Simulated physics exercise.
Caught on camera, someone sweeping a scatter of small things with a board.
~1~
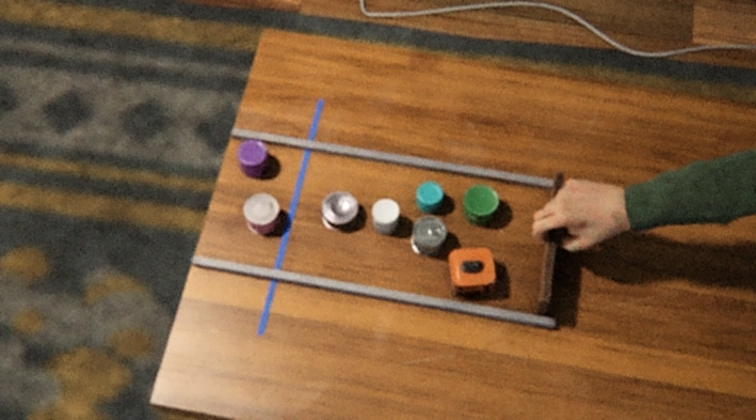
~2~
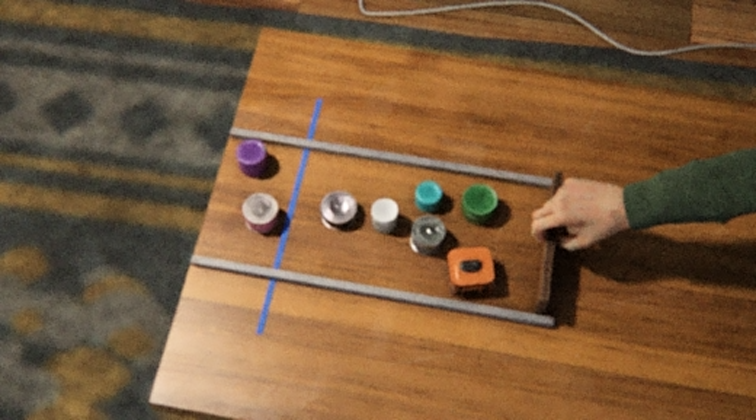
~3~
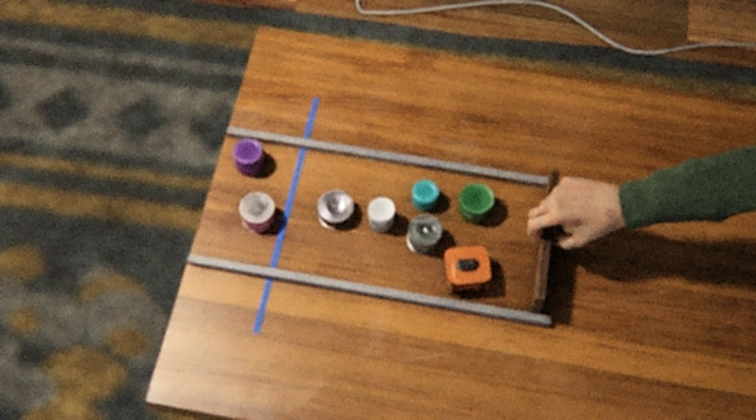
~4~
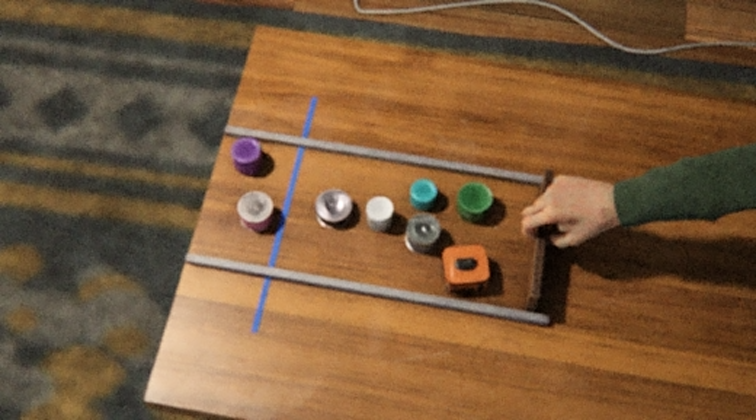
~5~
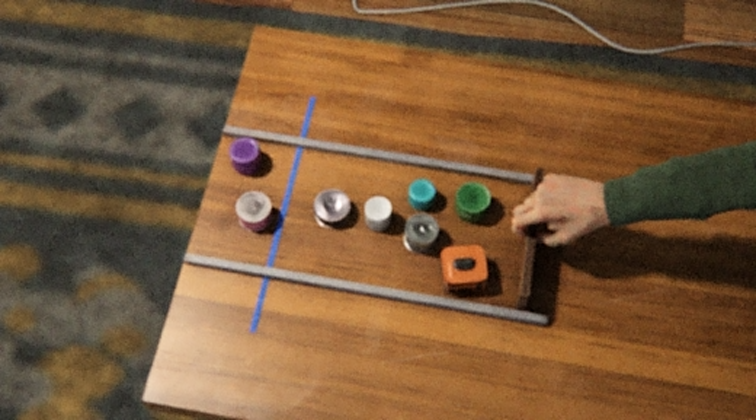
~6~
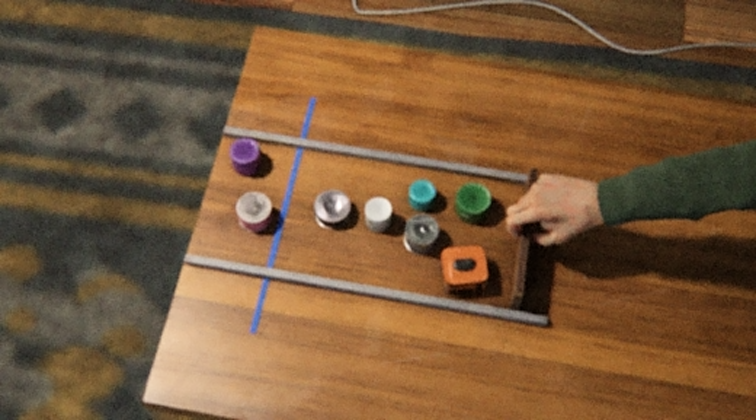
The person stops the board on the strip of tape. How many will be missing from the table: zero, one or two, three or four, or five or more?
As it turns out, the number that fall off is zero.
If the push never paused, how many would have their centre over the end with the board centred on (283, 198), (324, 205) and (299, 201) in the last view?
Place by place, 0, 0 and 0.
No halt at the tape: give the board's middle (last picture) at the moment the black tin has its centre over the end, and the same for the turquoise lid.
For the black tin at (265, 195), for the turquoise lid at (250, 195).
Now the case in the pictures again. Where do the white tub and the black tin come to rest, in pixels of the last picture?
First (255, 181), then (226, 179).
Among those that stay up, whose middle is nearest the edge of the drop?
Foremost is the purple lid.
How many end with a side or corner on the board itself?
The number is 3.
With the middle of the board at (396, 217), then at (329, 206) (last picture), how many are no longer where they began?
At the one place 6, at the other 6.
A little later, none off yet; purple lid at rest near (246, 157); pink tin at rest near (255, 213); black tin at rest near (333, 209).
Next, none off yet; purple lid at rest near (246, 157); pink tin at rest near (255, 213); black tin shifted about its own width near (293, 198).
When it is over, the number that fall off is zero.
